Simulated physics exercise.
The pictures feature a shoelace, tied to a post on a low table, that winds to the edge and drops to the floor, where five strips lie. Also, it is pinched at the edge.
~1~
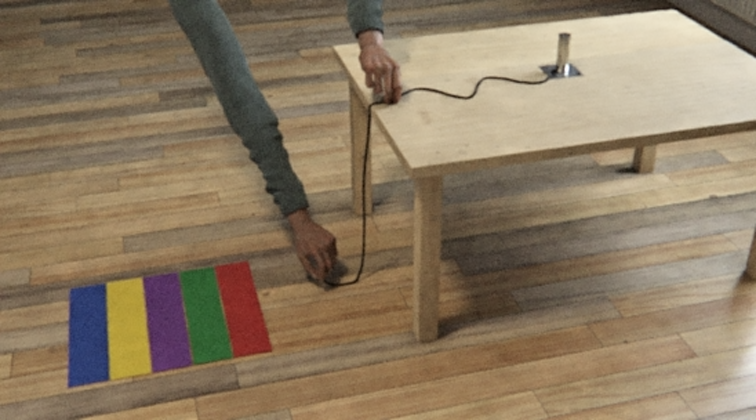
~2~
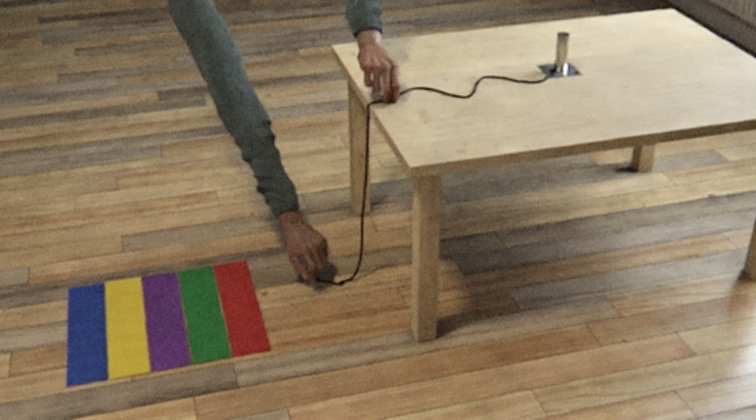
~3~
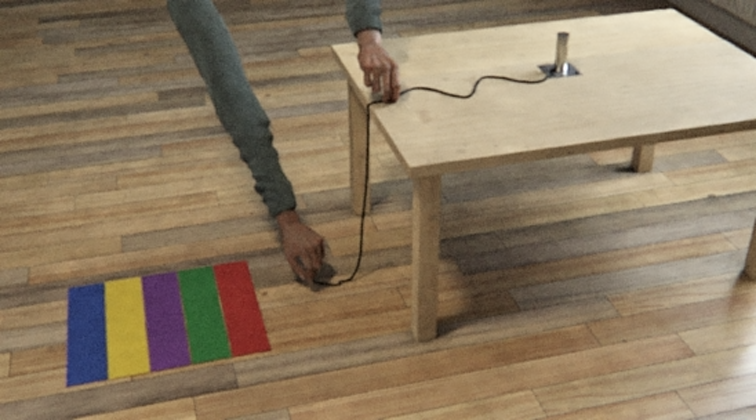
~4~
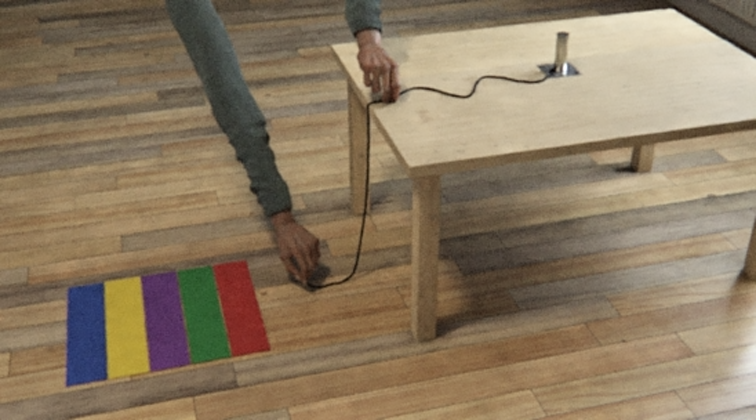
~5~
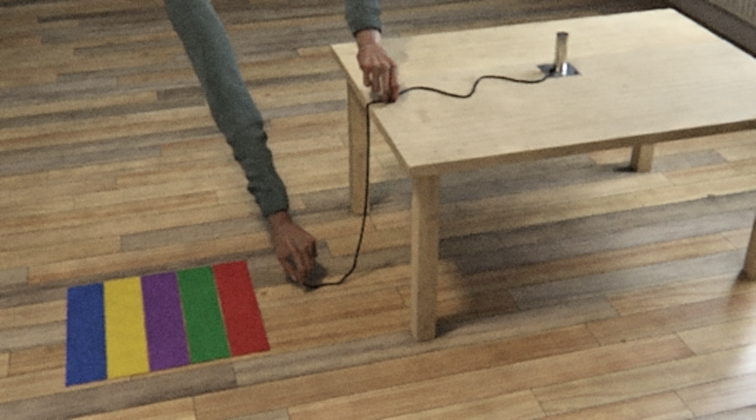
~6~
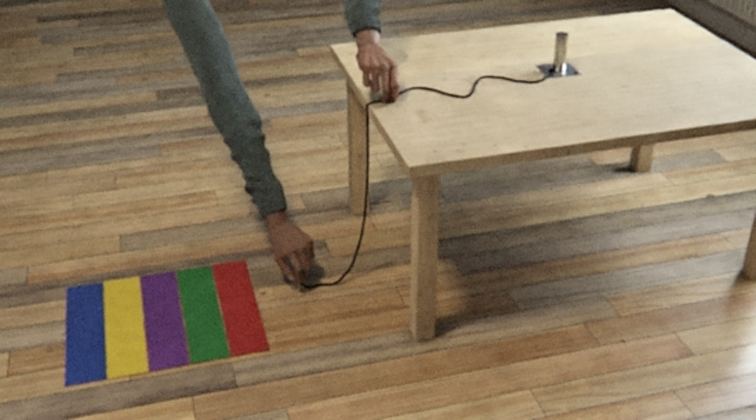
On a low table on a wooden floor, one hand pins a dark cord at the edge while another holds its hanging end near the floor, shifting it slightly left toward five coloured strips.
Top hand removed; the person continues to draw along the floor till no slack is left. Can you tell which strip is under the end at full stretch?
Yes, the yellow one.
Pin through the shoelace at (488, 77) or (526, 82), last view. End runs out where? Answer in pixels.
The places are (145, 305) and (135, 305).
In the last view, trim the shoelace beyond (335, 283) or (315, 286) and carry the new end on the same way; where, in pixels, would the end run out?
One per try, the spots are (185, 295) and (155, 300).
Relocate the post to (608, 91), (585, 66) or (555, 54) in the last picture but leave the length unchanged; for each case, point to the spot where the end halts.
Near (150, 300); near (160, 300); near (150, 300).
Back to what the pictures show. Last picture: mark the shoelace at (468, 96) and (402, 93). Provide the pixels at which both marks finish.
At (423, 92) for the first, at (354, 113) for the second.
A little later, end near (195, 295); over green.
Next, end near (149, 303); over purple.
When it is tight, end near (120, 307); over yellow. It halts on the yellow strip.
